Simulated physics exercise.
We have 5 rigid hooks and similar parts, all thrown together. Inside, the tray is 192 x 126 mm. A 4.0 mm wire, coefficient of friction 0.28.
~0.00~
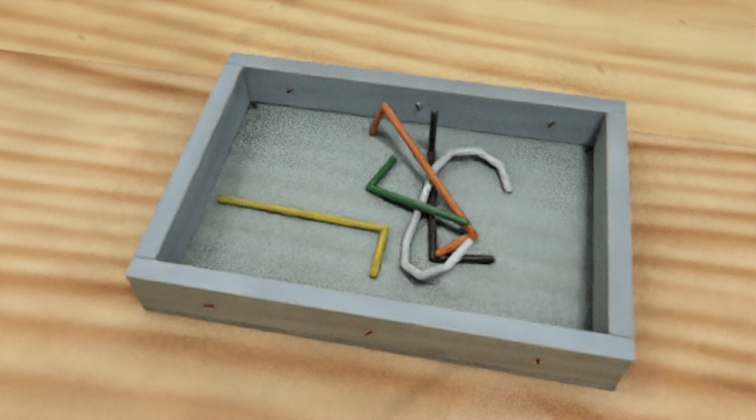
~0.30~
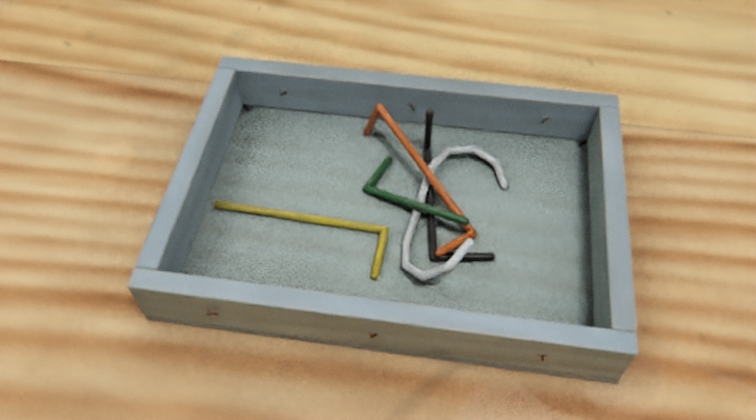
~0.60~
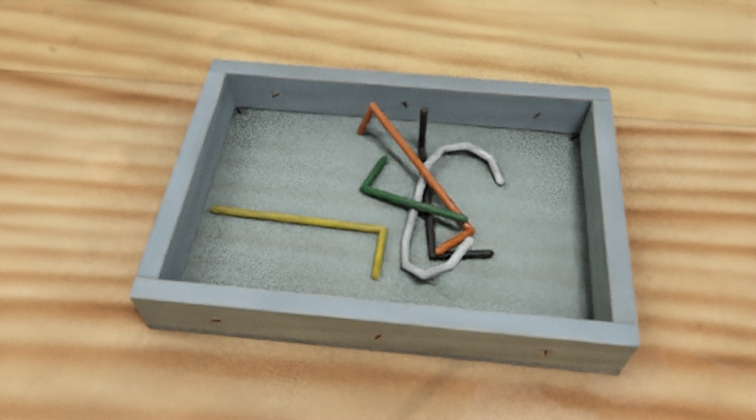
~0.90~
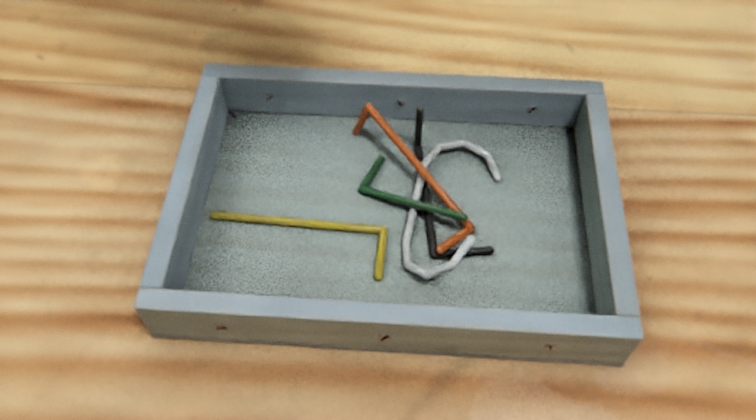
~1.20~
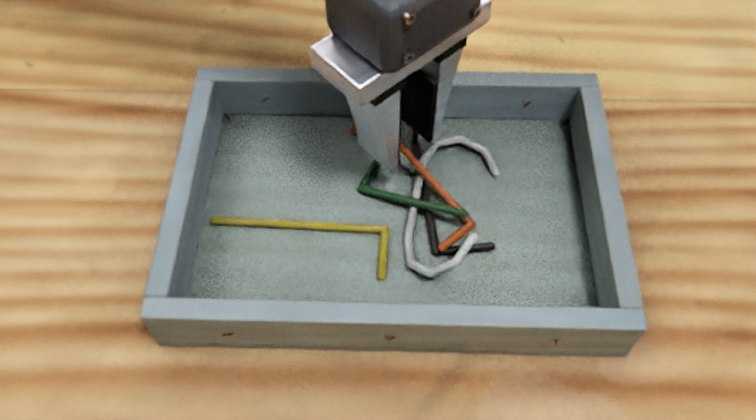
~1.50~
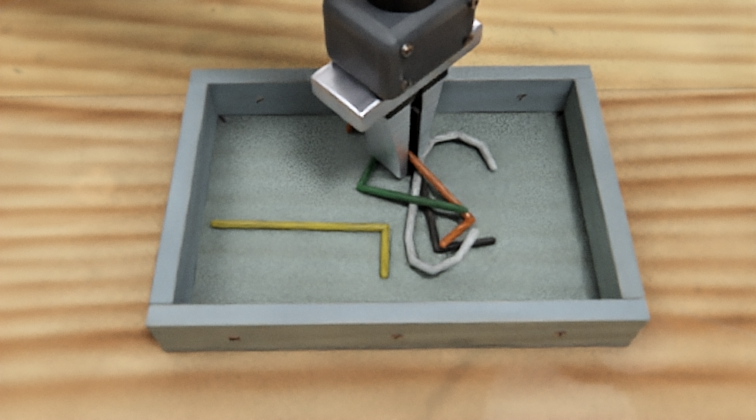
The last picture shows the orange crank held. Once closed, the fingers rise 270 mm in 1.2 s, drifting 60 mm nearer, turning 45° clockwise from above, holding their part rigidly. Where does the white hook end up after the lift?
Down in the tray.
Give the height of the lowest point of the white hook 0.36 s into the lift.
0 mm.
After 1.86 s, lowest point more than 20 mm over the tray floor, orange crank 58 mm.
After 2.16 s, lowest point more than 20 mm over the tray floor, orange crank 158 mm.
After 2.70 s, lowest point more than 20 mm over the tray floor, orange crank 272 mm.
At rest, hanging orange crank 272 mm; the other 4 are down.
